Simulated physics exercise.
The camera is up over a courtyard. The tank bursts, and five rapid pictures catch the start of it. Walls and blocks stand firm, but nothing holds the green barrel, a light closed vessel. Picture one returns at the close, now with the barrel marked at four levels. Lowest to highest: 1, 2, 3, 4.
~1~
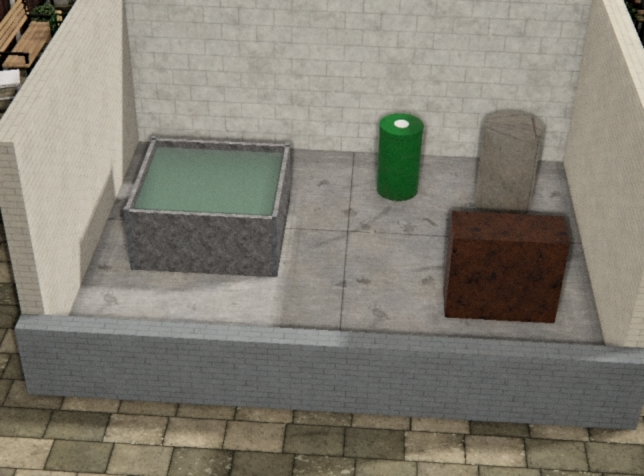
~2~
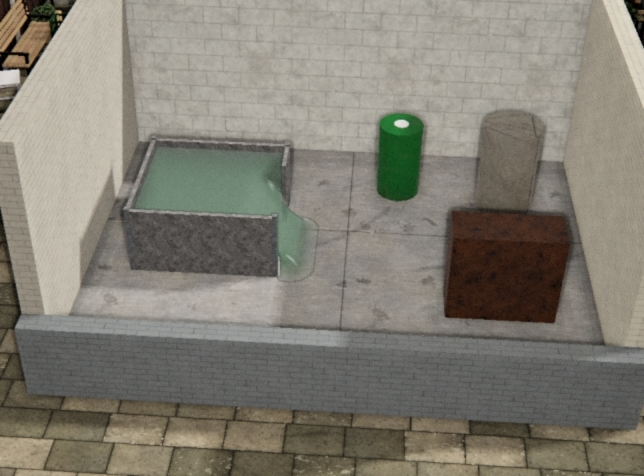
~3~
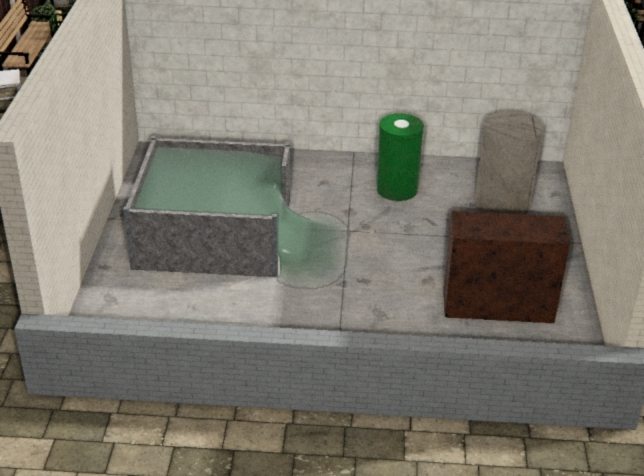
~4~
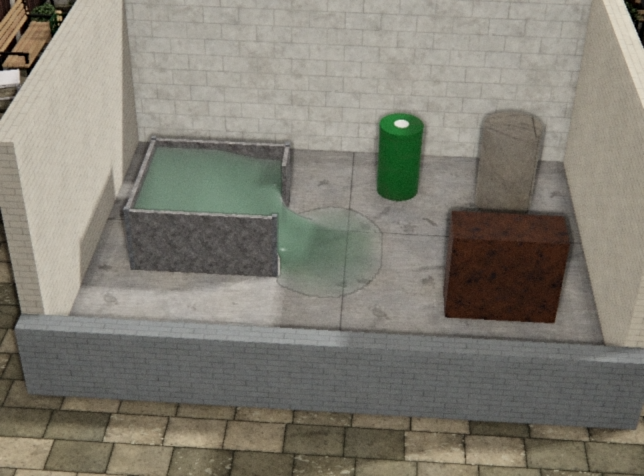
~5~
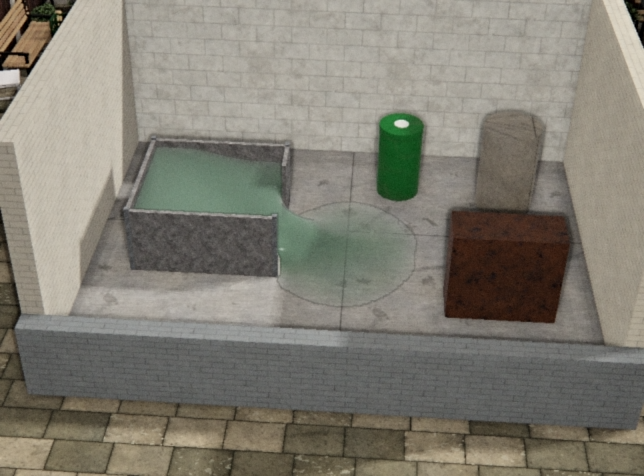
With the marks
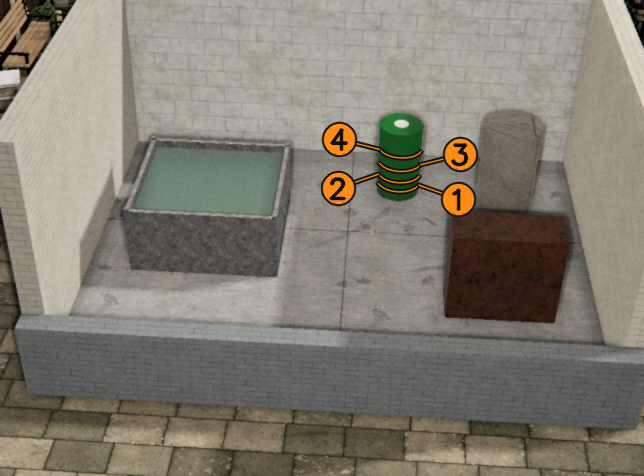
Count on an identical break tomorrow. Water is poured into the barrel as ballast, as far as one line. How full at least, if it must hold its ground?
Line 1 just does it.
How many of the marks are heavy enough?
All of them.
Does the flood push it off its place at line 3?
No, that is safe.
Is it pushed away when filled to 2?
No.
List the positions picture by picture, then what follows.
In the first frame, lid of the green barrel at (402, 124); tank full, its middle at (211, 182).
In the second frame, 2 % of the ground under water, its edge towards the barrel at (307, 221).
In the third frame, 4 % of the ground under water, its edge towards the barrel at (328, 217).
In the fourth frame, 8 % of the ground under water, its edge towards the barrel at (365, 220).
In the fifth frame, lid of the green barrel at (402, 124); 11 % of the ground under water, its edge towards the barrel at (376, 211).
In orange, 1 at (398, 191); 2 at (398, 182); 3 at (399, 171); 4 at (400, 158); from the bottom up 1, 2, 3, 4.
With 1, it does not move.
With 2, it does not move.
With 3, it does not move.
With 4, it does not move.
